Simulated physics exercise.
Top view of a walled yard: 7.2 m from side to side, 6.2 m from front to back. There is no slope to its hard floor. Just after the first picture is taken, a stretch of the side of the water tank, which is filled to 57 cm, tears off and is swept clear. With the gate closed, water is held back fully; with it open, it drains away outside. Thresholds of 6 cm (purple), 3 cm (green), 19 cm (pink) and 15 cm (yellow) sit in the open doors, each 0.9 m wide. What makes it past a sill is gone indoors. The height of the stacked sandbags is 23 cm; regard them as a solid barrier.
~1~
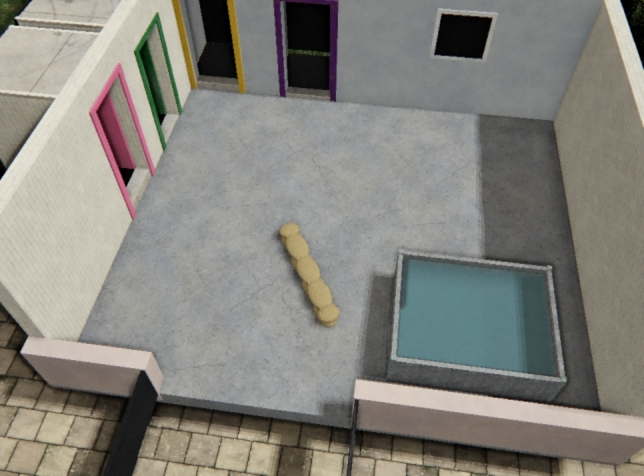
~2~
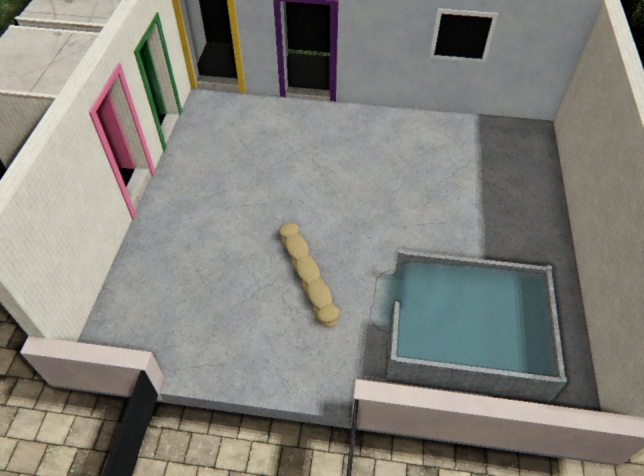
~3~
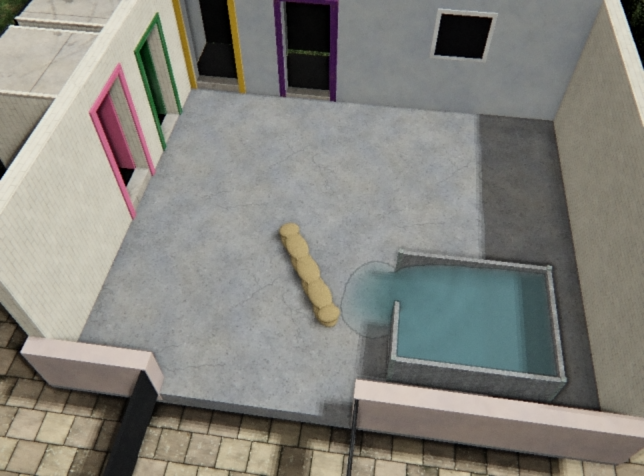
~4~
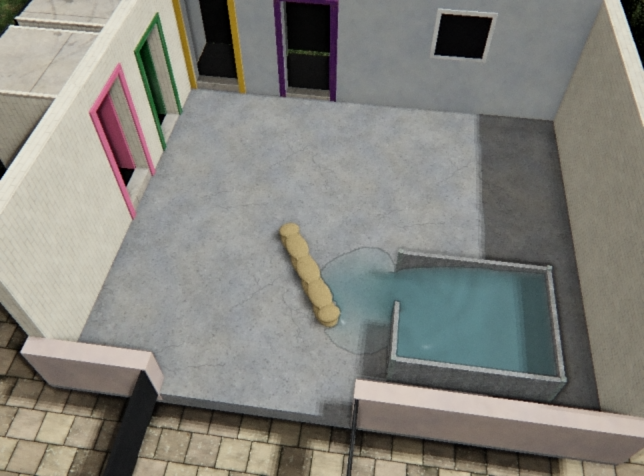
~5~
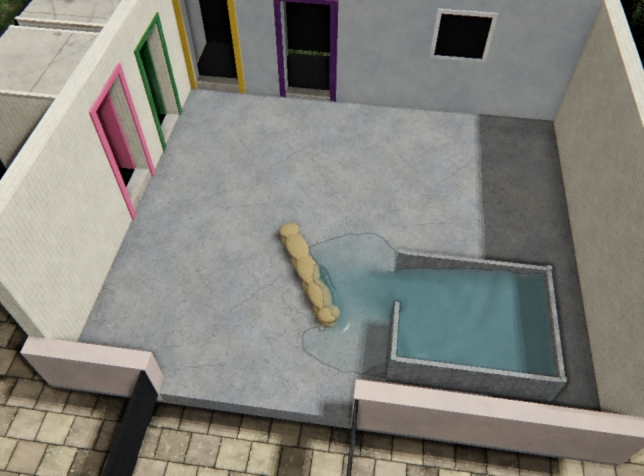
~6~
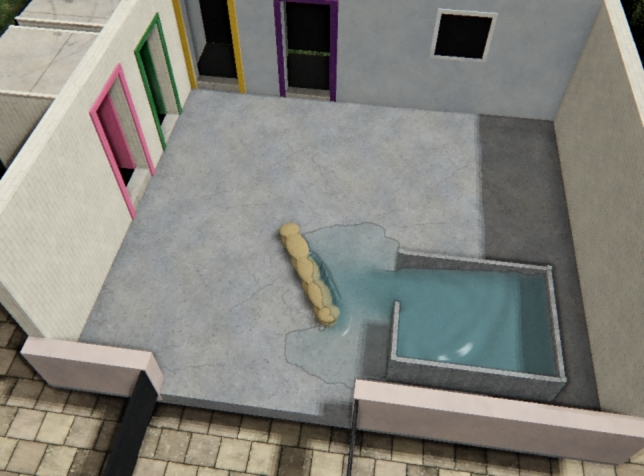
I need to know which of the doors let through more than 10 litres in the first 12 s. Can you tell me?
The purple door is going to break the limit; the green door is going to break the limit; the pink door is going to hold within the limit; the yellow door is going to hold within the limit.
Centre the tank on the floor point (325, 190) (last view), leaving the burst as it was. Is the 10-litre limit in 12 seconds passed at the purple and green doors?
Purple door held, green door exceeded.
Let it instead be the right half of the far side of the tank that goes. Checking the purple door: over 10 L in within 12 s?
So, purple door: Within bounds.
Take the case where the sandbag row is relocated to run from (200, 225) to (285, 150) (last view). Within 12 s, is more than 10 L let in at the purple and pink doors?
So the purple door comes out low enough while the pink door comes out low enough.
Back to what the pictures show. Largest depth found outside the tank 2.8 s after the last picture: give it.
24 cm or so.
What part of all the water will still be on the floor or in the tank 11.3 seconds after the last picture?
About 78 percent of the water remains.
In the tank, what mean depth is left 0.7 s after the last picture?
Mean depth: Some 42 cm.
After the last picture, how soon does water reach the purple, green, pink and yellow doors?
Purple = 1.6 s, green = 2.4 s, pink = 3.2 s, yellow = 2.0 s.
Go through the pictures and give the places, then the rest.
In the first frame, the water tank at (474, 314) is whole and still, 57 cm deep.
In the second frame, water pours out at (398, 295) and has run 0.5 m, to (389, 276); typically 5 cm deep outside, 57 cm at the water tank's back.
In the third frame, water pours out at (398, 296) and has run 0.8 m, to (349, 315); typically 8 cm deep outside, 57 cm at the water tank's back.
In the fourth frame, the front is at (323, 277), 1.2 m from the gap at (398, 296); 1.3 m2 of floor is under water; 57 cm left at the back of the water tank.
In the fifth frame, water pours out at (398, 296) and has run 1.6 m, to (312, 251); typically 6 cm deep outside, 57 cm at the water tank's back.
In the sixth frame, the front is at (303, 241), 1.8 m from the gap at (398, 295); 2.3 m2 of floor is under water; 54 cm left at the back of the water tank.
Then, 0.7 s after the last picture water covers 15 % of the floor and is deepest (38 cm) near (328, 295); purple door not reached, green door not reached, pink door not reached, yellow door not reached.
Then, 1.5 s after the last picture water covers 35 % of the floor and is deepest (34 cm) near (328, 295); purple door not reached, green door not reached, pink door not reached, yellow door not reached.
Then, 2.8 s after the last picture water covers 45 % of the floor and is deepest (24 cm) near (338, 306); purple door 12 cm at the sill, 38 L in, green door 5 cm at the sill, 0 L in, pink door not reached, yellow door 9 cm at the sill, 0 L in.
Then, 6.3 s after the last picture water covers 60 % of the floor and is deepest (14 cm) near (338, 306); purple door 9 cm at the sill, 87 L in, green door 7 cm at the sill, 26 L in, pink door 5 cm at the sill, 0 L in, yellow door 9 cm at the sill, 0 L in.
Then, 11.3 s after the last picture water covers 90 % of the floor and is deepest (8 cm) near (338, 306); purple door 5 cm at the sill, 94 L in, green door 5 cm at the sill, 54 L in, pink door 3 cm at the sill, 0 L in, yellow door 5 cm at the sill, 1 L in.
